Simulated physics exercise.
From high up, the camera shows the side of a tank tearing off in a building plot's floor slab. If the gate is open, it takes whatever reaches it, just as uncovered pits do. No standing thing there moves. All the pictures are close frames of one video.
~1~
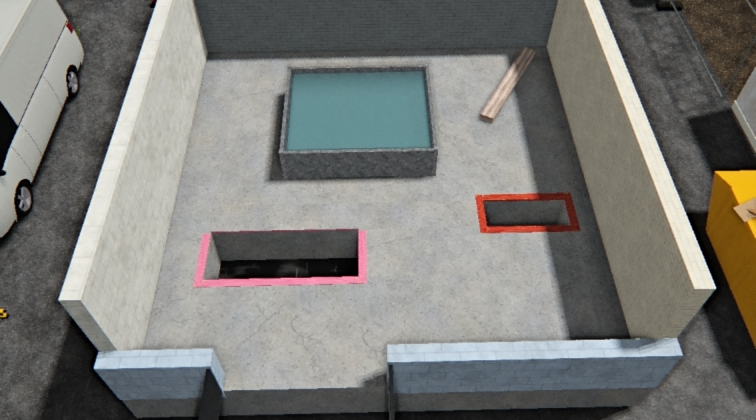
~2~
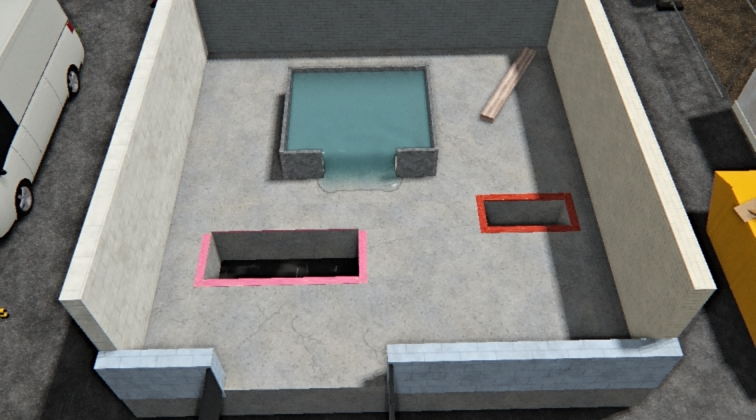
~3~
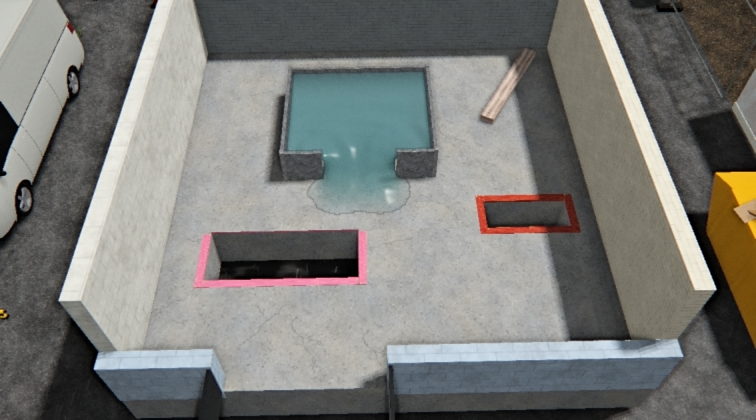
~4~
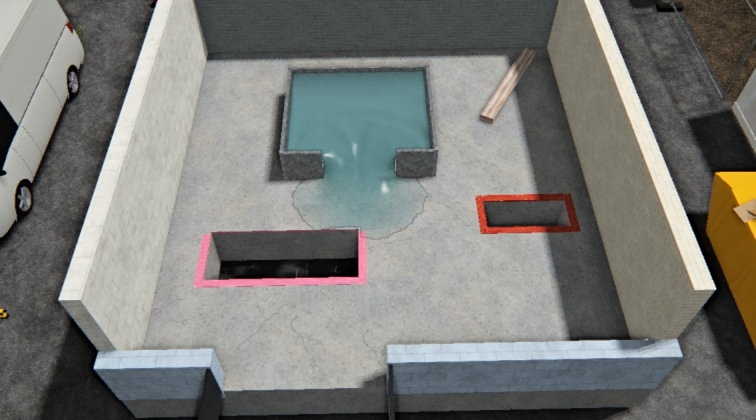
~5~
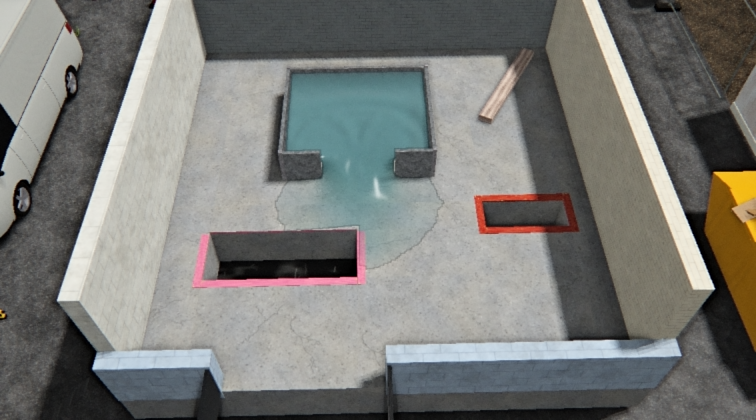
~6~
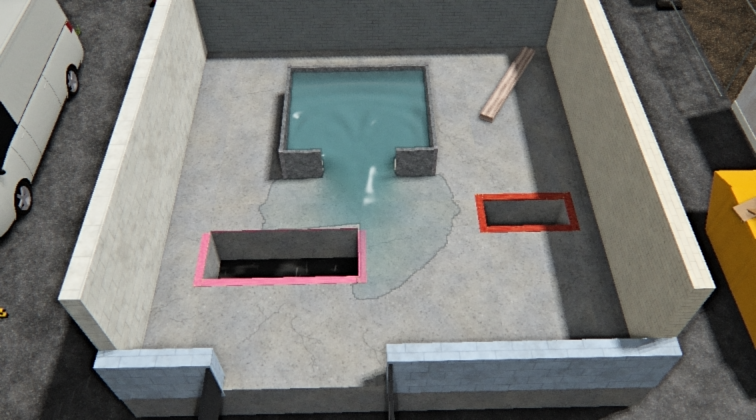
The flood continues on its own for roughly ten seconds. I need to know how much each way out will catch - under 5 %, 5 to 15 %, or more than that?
Result: The gate is a middling outlet here - five to fifteen per cent. The red pit is a middling outlet here - five to fifteen per cent. The pink pit is a major outlet here - beyond fifteen per cent.
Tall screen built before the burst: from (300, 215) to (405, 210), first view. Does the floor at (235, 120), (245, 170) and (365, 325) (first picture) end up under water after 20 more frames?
In that order, I'd expect them to be reached by the flood, reached by the flood and kept clear of the flood.
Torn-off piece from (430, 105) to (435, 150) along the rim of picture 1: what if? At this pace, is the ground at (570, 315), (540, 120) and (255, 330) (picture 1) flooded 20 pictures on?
Going point by point: Waterlogged, waterlogged, left unwetted.
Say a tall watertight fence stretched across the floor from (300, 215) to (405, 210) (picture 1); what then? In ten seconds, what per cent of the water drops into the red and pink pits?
The red pit gets 15 per cent and the pink pit gets 8 per cent.
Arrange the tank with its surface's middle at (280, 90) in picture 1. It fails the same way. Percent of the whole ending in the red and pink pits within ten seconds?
Ten seconds on: Red pit 0 percent, pink pit 65 percent.
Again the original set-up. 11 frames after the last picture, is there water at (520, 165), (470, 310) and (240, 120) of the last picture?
Points in order - 1: Unwetted; 2: Inundated; 3: Unwetted.
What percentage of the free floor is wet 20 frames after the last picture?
That should be about 25 %.
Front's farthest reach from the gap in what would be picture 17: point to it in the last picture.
I reckon the front has reached (586, 364) by then.
A moment on, water covers 15 % of the floor; the gate 0 %, the red pit 0 %, the pink pit 9 %.
Next, water covers 25 % of the floor; the gate 1 %, the red pit 0 %, the pink pit 17 %.
Then, water covers 25 % of the floor; the gate 3 %, the red pit 0 %, the pink pit 26 %.
Later, water covers 35 % of the floor; the gate 6 %, the red pit 2 %, the pink pit 37 %.
In the end, water covers 40 % of the floor; the gate 9 %, the red pit 8 %, the pink pit 45 %.
